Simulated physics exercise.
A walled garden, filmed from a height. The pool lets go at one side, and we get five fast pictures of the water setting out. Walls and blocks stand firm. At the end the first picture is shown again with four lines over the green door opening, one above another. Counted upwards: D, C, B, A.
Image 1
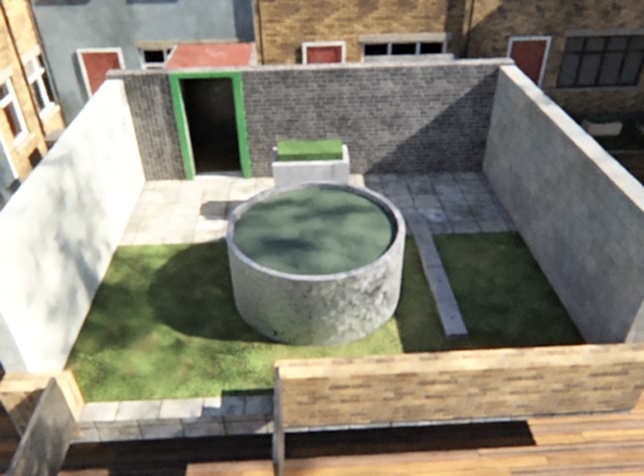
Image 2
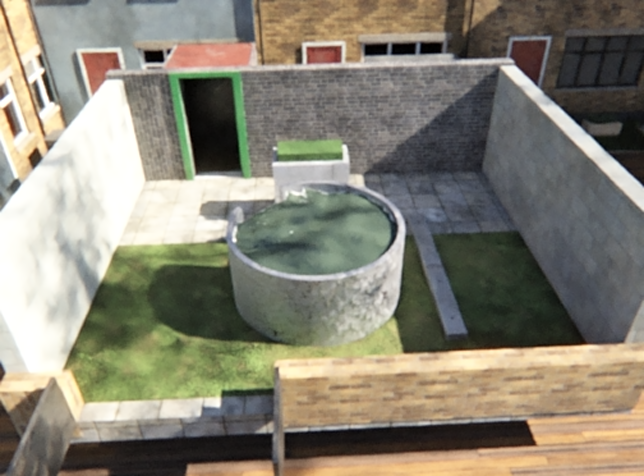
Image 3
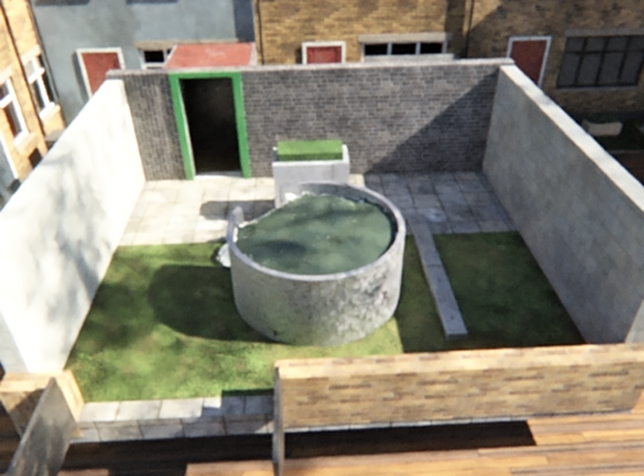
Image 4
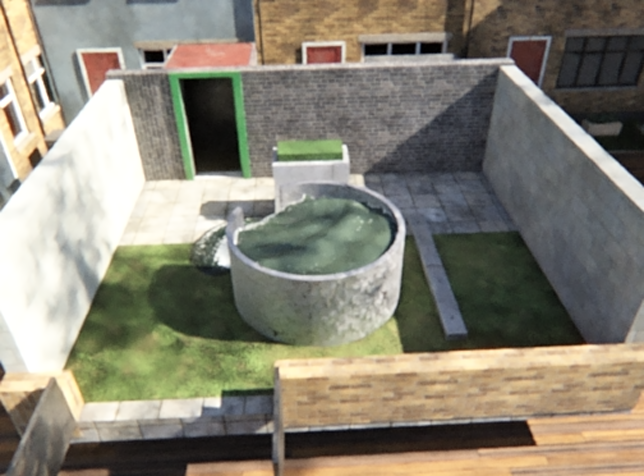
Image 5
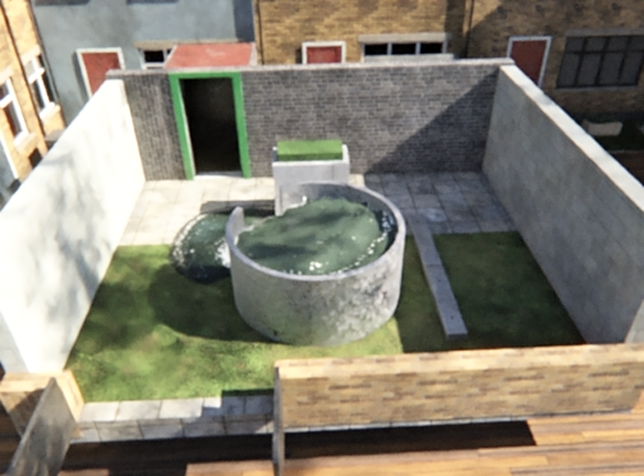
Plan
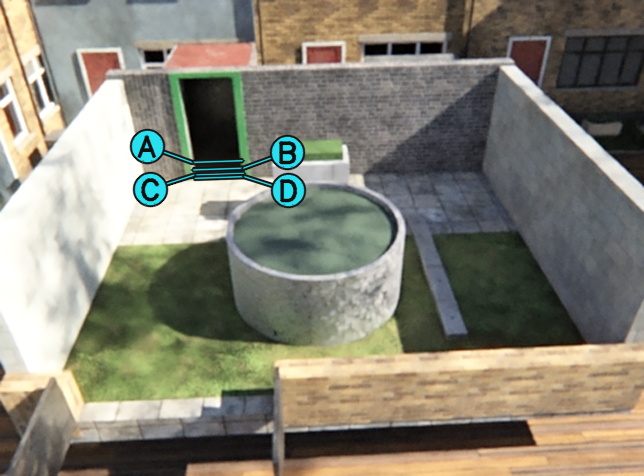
Round concrete pool in a walled garden leaking water from its back left side, the water spreading across paving and grass.
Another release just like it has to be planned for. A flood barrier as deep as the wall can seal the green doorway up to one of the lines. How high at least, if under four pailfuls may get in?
A.
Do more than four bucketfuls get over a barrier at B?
Yes.
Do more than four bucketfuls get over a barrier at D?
Yes, it does.
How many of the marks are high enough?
One of the four.
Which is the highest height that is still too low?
Height B.
In cyan, A at (217, 161); B at (218, 169); C at (219, 174); D at (219, 177); from the bottom up D, C, B, A.
With A, a splash gets over, under a bucket.
With B, about 12 bucketfuls get in.
With C, dozens of bucketfuls pour in.
With D, dozens of bucketfuls pour in.
